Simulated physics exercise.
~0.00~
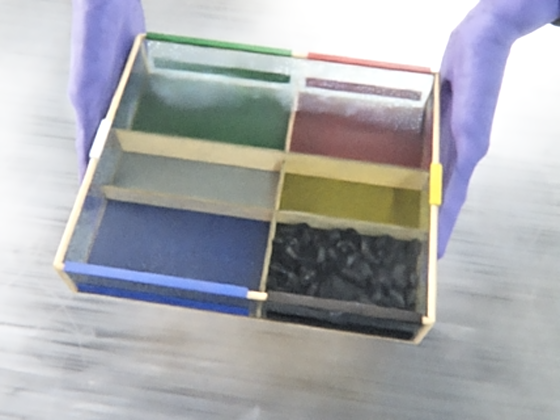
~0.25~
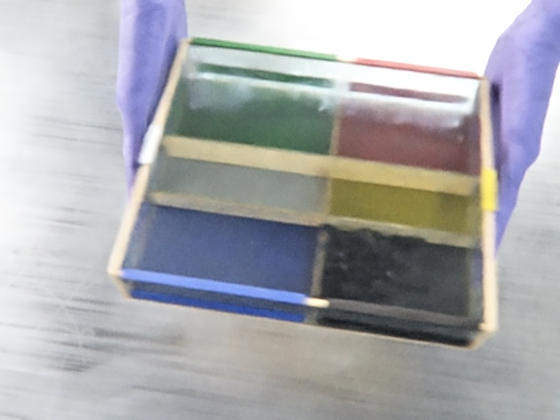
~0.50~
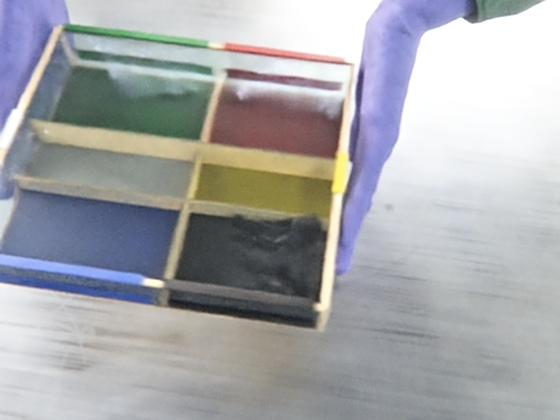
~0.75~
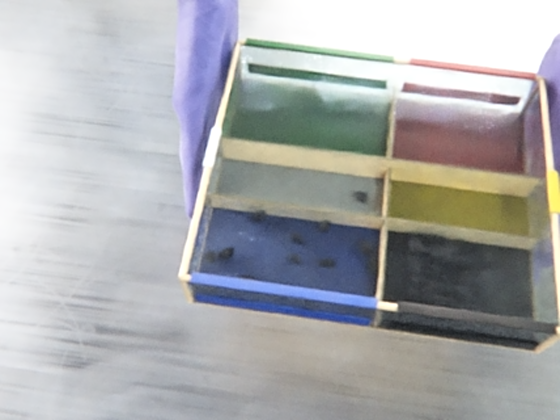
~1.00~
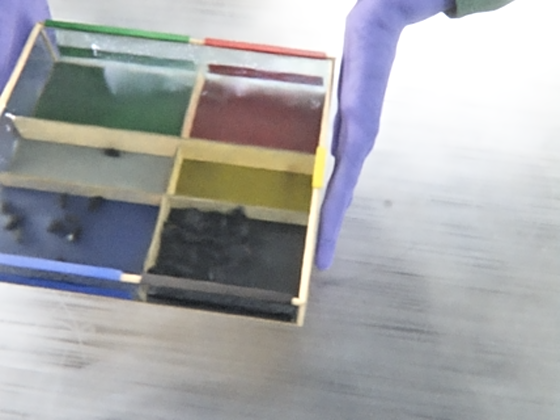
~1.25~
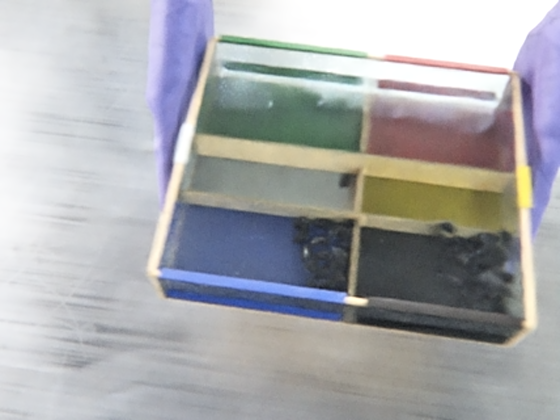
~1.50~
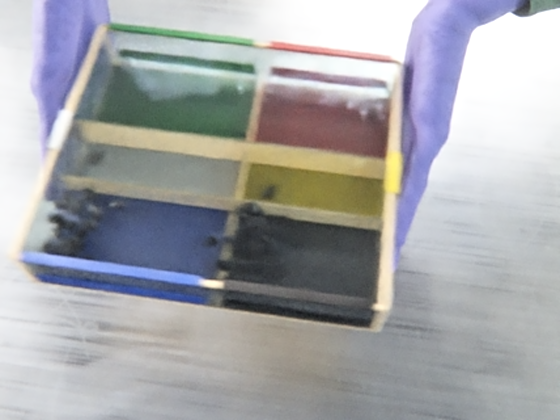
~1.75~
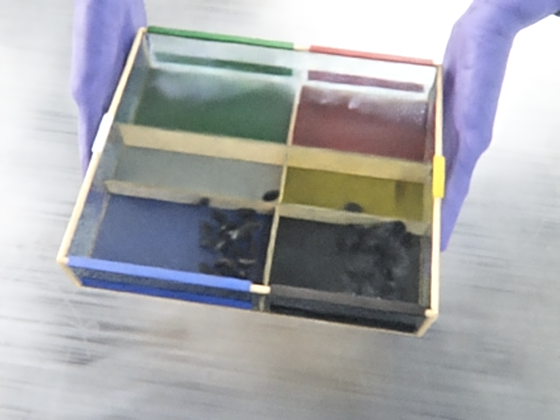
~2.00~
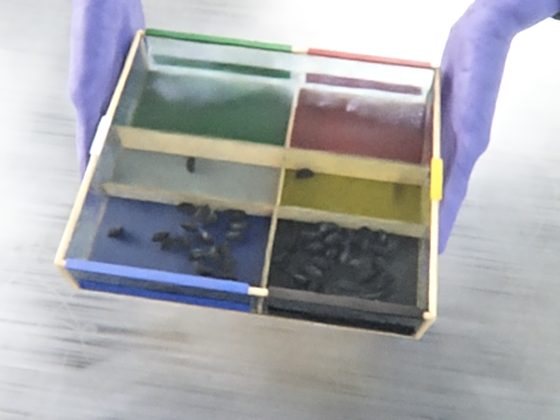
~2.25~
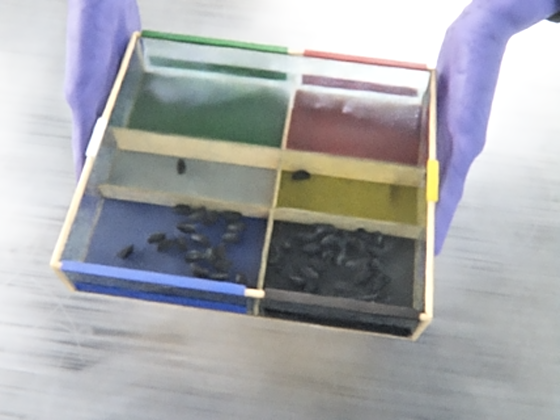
Purple-gloved hands shook a clear-lidded box of six coloured compartments from side to side, scattering black beans from the black section into the blue one, and when it stilled most lay in those two, with one each in the white and yellow.
